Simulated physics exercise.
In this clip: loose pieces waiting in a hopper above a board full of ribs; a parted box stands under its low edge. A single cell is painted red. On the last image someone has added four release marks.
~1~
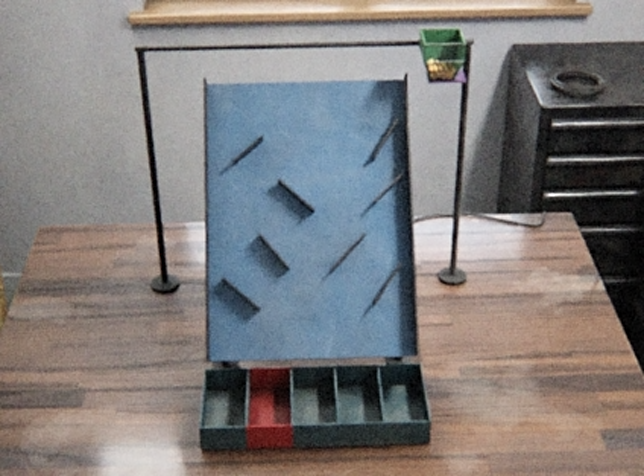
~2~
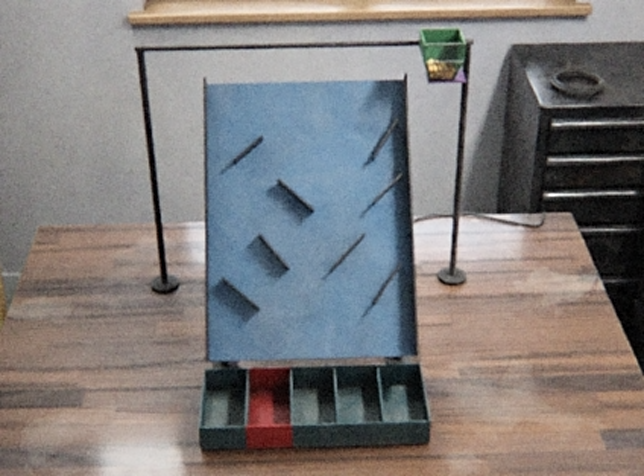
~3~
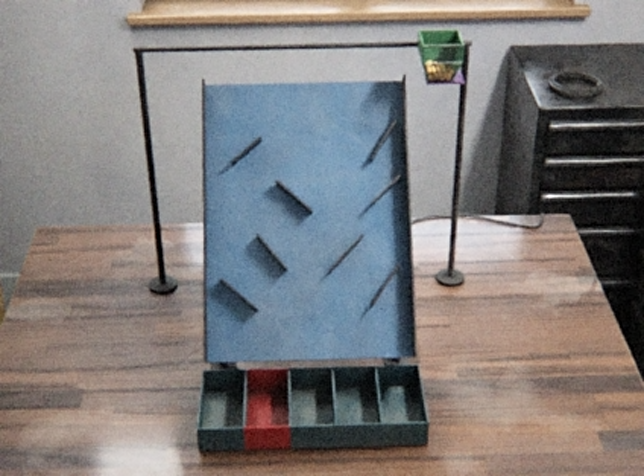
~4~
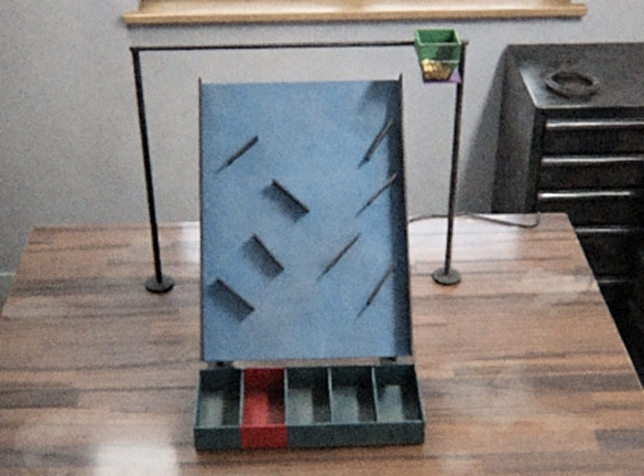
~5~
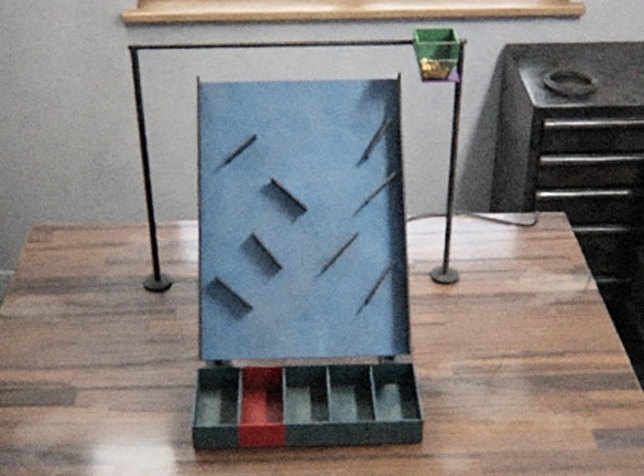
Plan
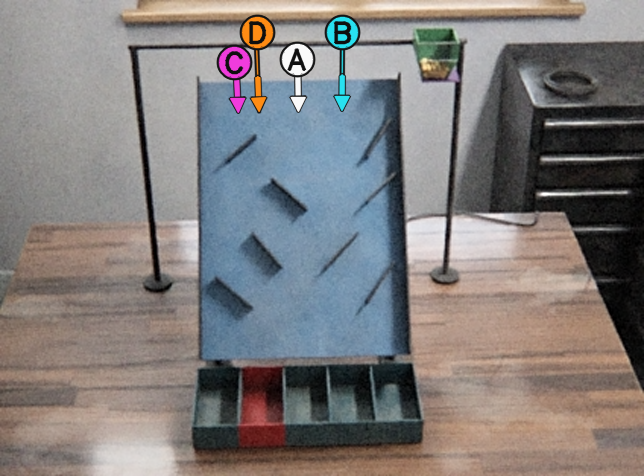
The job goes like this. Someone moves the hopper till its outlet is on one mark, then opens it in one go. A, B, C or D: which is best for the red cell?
Choose B.
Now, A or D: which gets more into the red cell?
It is A.
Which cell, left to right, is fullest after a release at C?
The first.
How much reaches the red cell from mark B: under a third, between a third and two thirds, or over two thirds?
Between a third and two thirds.
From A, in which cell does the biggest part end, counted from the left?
The third.
On the marked copy, mark A meets the board at (298, 106); mark B meets the board at (342, 105); mark C meets the board at (238, 107); mark D meets the board at (258, 106).
For mark A, about a quarter in the red cell, most in other cells.
For mark B, about half in the red cell, about half in other cells.
For mark C, a small part in the red cell, most in other cells.
For mark D, a small part in the red cell, most in other cells, a small part held on the board.
